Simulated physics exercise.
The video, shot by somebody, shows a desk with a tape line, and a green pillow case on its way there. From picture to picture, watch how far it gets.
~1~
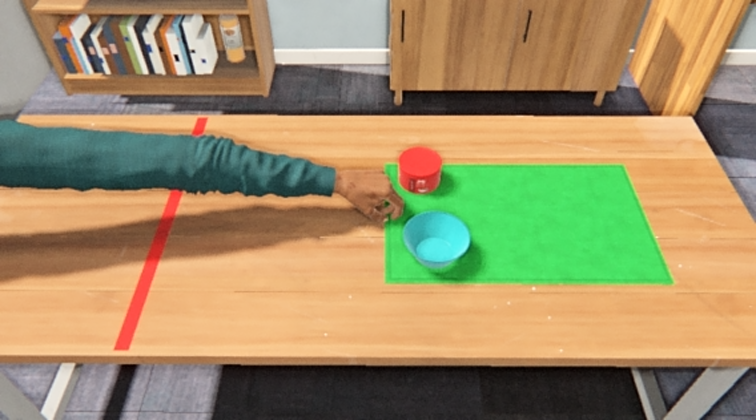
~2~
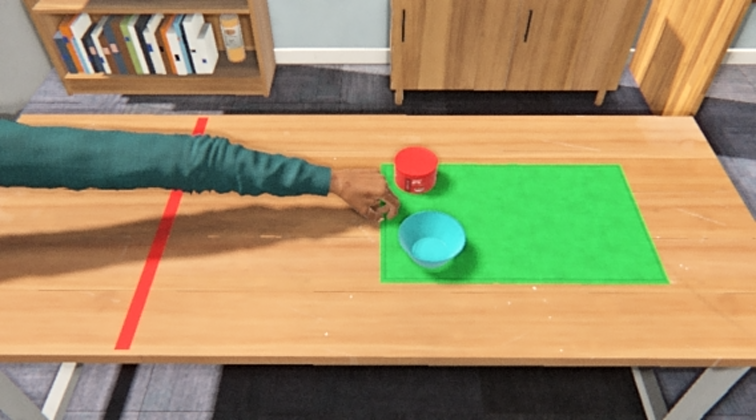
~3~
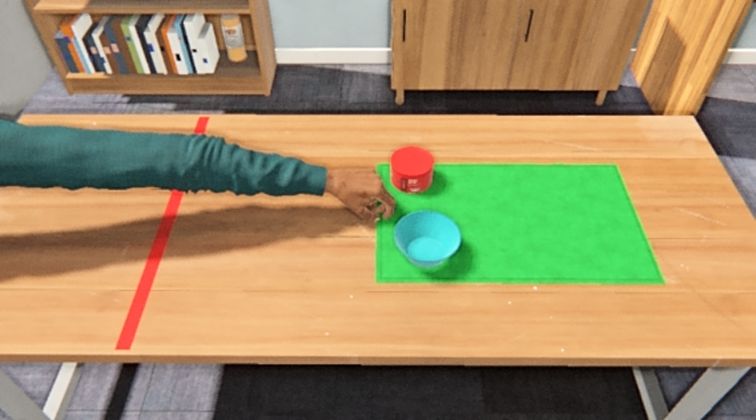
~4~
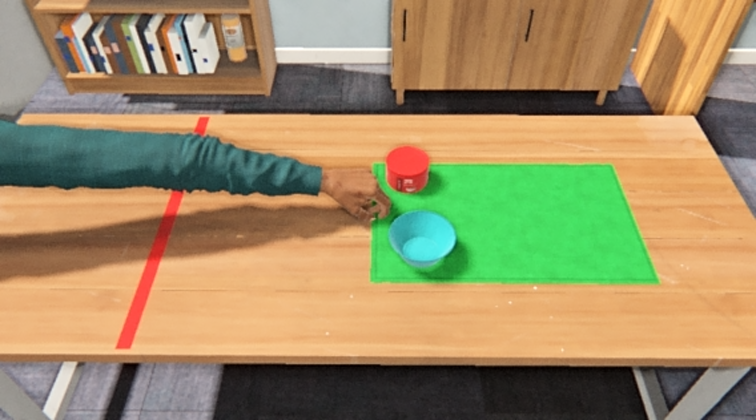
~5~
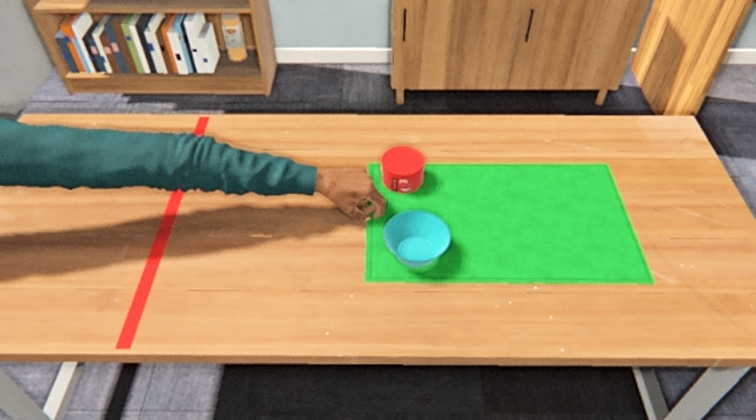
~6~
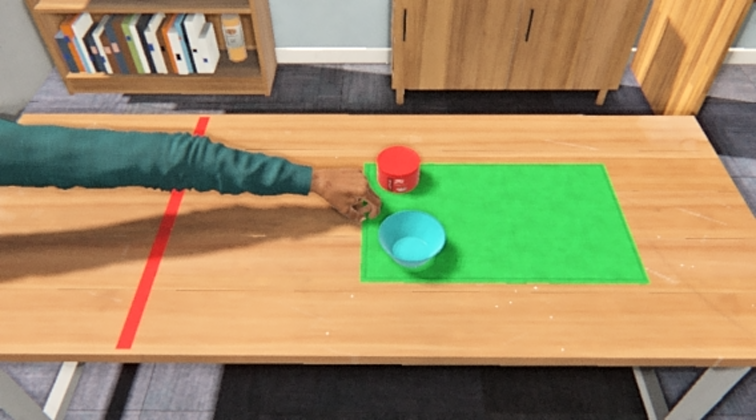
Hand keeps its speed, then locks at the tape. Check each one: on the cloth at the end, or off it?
At the end, the red tub is on the cloth, the turquoise bowl is on the cloth.
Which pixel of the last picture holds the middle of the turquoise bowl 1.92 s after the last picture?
Near pixel (213, 243).
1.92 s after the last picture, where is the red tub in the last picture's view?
At the stated time, position (223, 169).
Then, 1.92 s on from there, hem at the tape; red tub on the cloth near (223, 169); turquoise bowl on the cloth near (213, 243).
Then, 2.03 s on from there, hem at the tape; red tub on the cloth near (216, 169); turquoise bowl on the cloth near (206, 243).
In the end, hem at the tape; red tub on the cloth near (216, 169); turquoise bowl on the cloth near (206, 243). The red tub stays on the cloth and the turquoise bowl remains aboard.
